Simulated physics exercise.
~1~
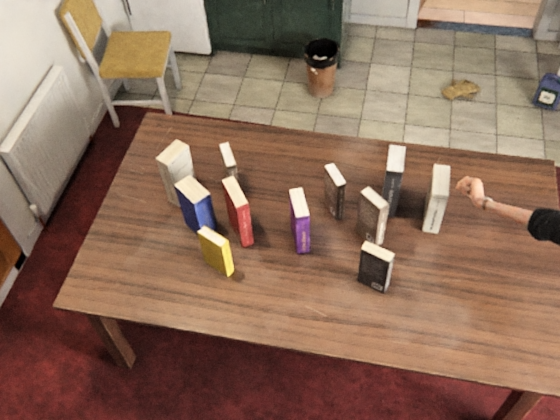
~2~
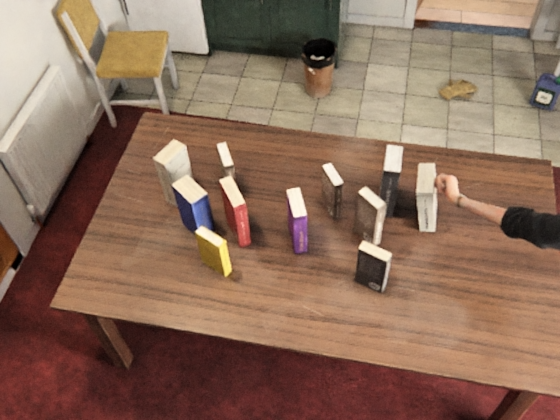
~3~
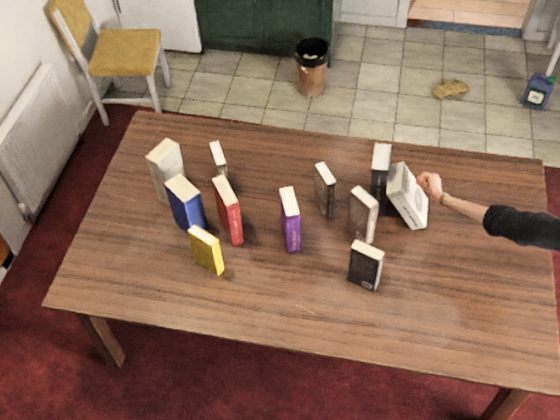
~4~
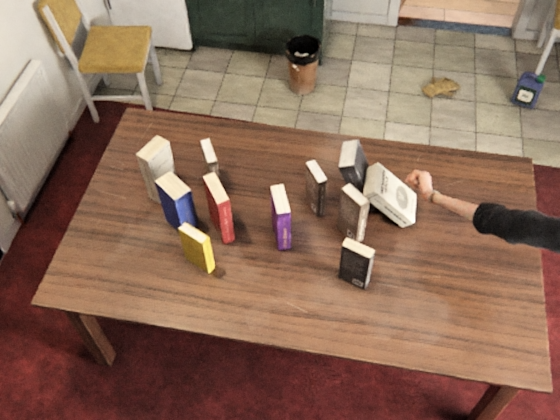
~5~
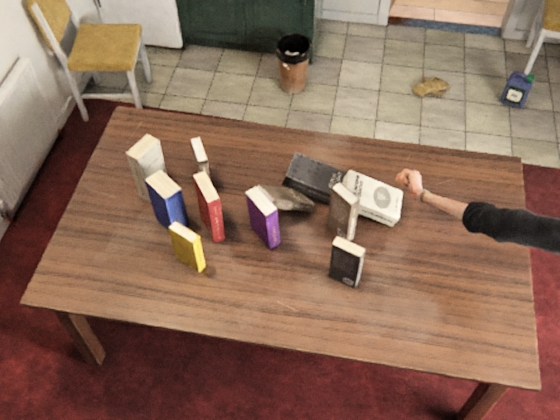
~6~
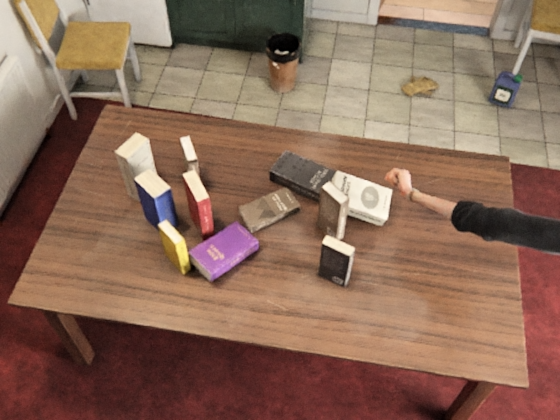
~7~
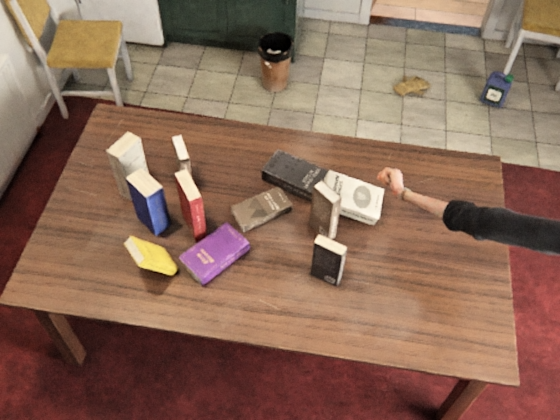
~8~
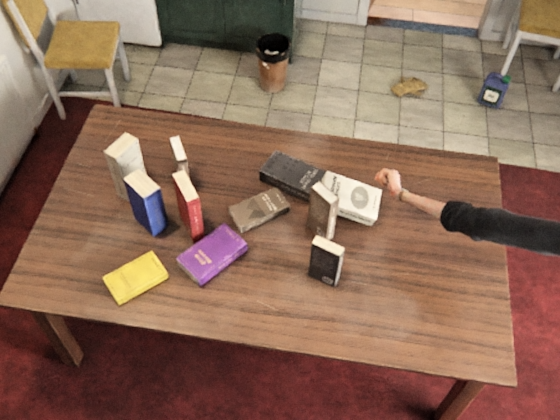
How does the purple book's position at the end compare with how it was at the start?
At the start the purple book stands upright near the middle of the table, but by the end it is lying on its side, a little further to the left and nearer the front.
